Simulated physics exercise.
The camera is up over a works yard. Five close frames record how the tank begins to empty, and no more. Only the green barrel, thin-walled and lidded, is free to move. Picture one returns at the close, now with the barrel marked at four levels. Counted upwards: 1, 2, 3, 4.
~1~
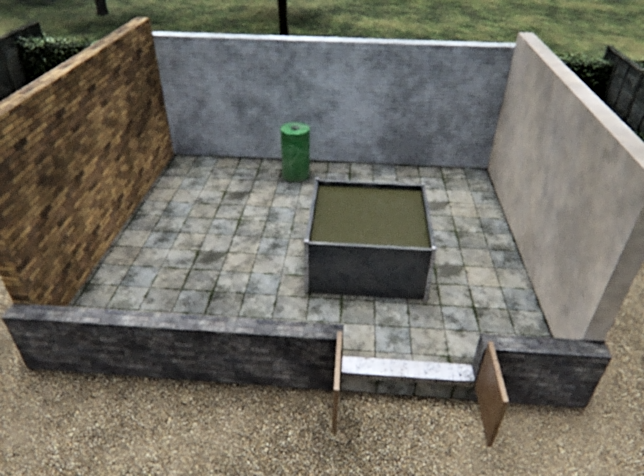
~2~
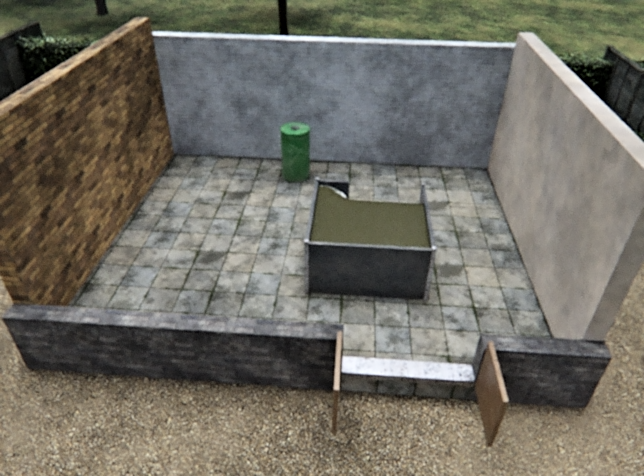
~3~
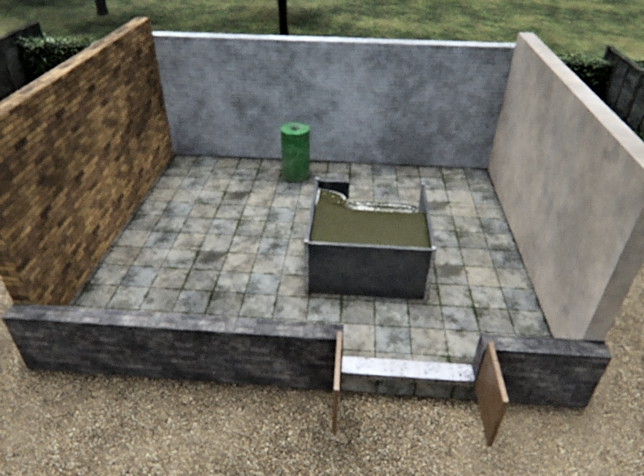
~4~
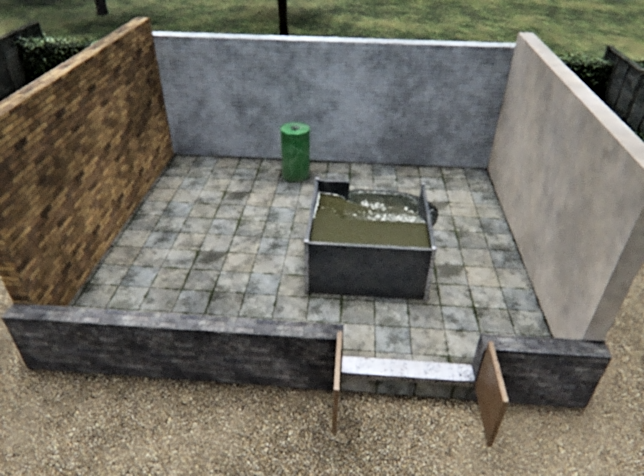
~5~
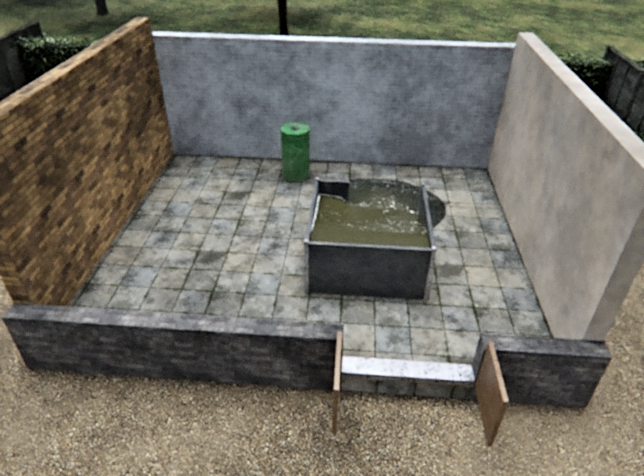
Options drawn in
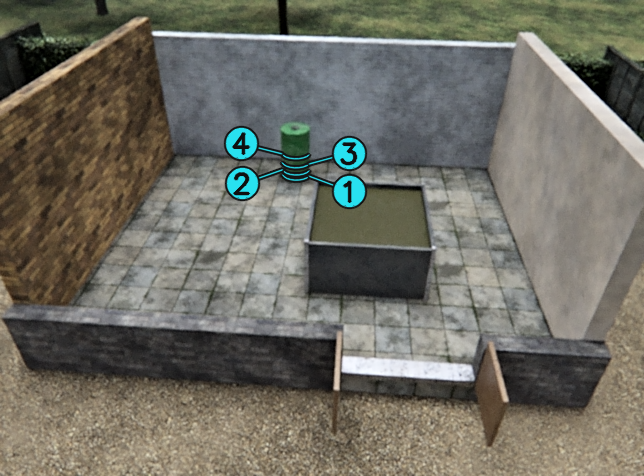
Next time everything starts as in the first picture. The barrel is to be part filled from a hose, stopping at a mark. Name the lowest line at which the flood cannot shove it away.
The answer is level 3.
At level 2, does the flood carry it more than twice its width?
No.
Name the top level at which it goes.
That would be 2.
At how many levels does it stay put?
Two.
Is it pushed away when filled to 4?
No.
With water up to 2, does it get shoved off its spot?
Yes.
On the marked copy, 1 at (294, 180); 2 at (294, 174); 3 at (294, 167); 4 at (294, 158); from the bottom up 1, 2, 3, 4.
With 1, it is pushed about twice its own width away.
With 2, it is pushed about half its own width away.
With 3, it does not move.
With 4, it does not move.
